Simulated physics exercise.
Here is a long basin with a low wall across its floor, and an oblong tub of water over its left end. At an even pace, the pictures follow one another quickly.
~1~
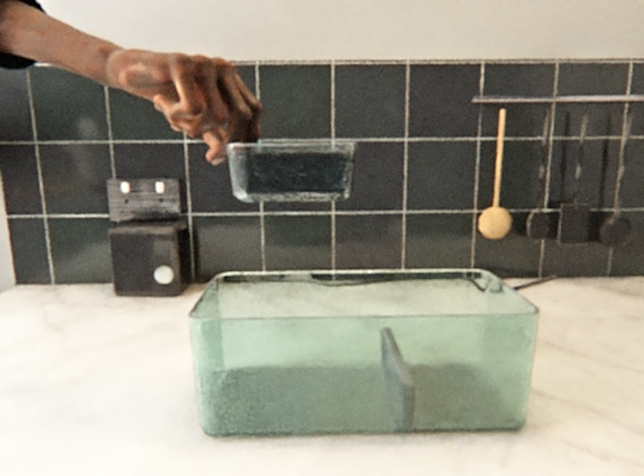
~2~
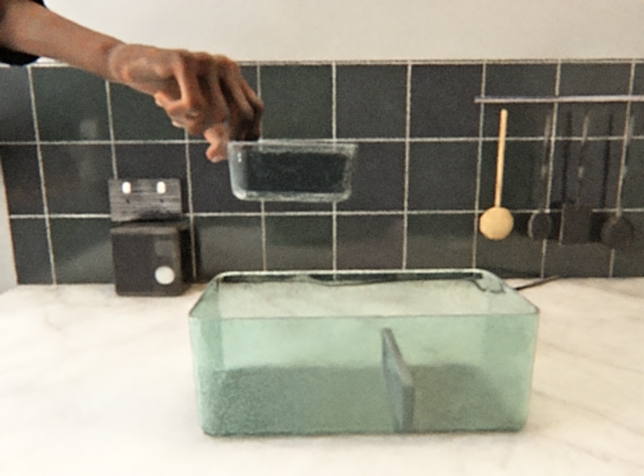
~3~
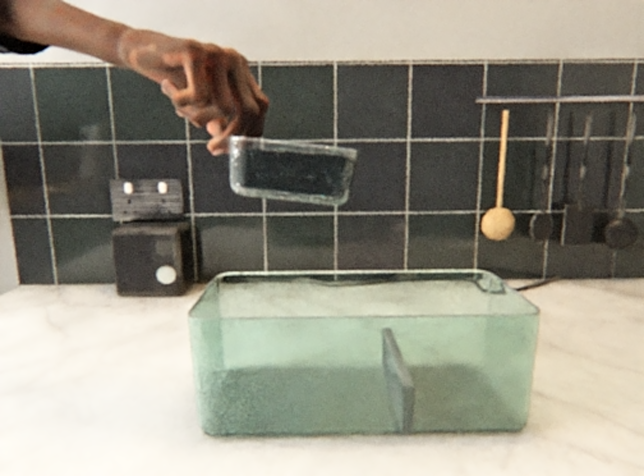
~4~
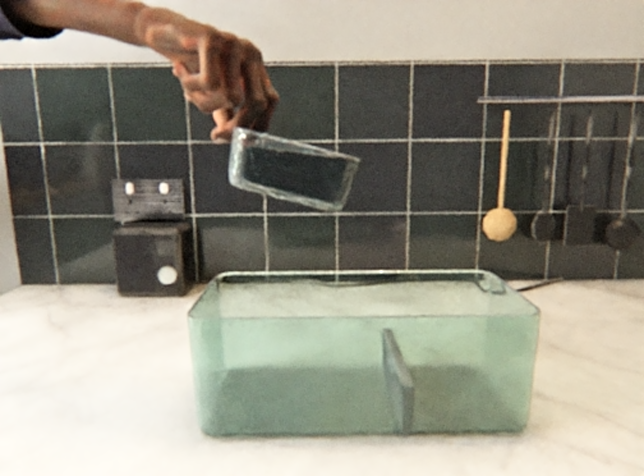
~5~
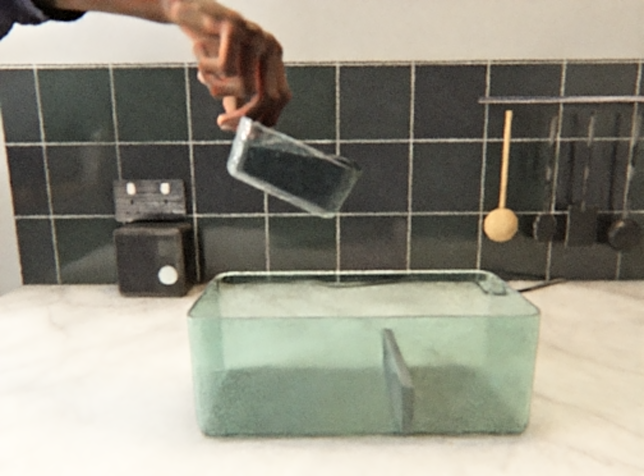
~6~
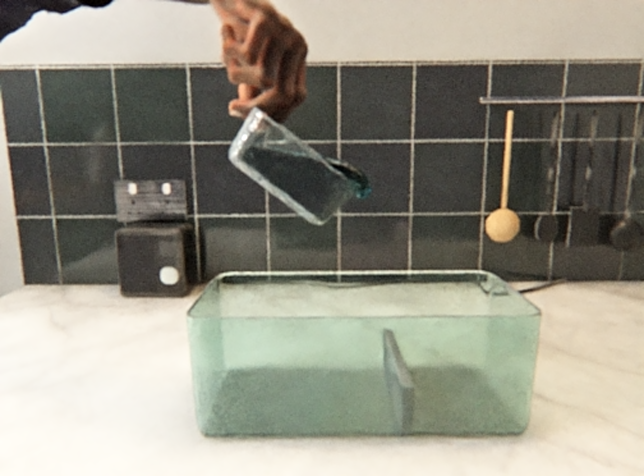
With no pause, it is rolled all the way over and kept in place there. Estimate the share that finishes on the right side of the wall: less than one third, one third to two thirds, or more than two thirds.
The right side ends up with one third to two thirds.
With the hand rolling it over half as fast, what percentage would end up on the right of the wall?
About 70 %.
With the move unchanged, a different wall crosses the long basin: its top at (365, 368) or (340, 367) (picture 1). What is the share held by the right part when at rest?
About 75 % and 85 %.
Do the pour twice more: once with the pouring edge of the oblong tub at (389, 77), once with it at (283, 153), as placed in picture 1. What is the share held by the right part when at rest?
In order, some 80 and 5 percent.
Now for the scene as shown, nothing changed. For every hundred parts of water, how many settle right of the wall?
Around 55 %.
A moment on, the oblong tub is tipped right over and 4 per cent is still to pour, 22 is left of the wall and 47 right of it.
Next, the oblong tub is tipped right over and 0 per cent is still to pour, 43 is left of the wall and 53 right of it.
Then the oblong tub is tipped right over and 0 per cent is still to pour, 45 is left of the wall and 52 right of it.
Later the oblong tub is tipped right over and 0 per cent is still to pour, 45 is left of the wall and 53 right of it.
At rest 45 per cent lies left of the wall, 53 right of it and 2 outside.
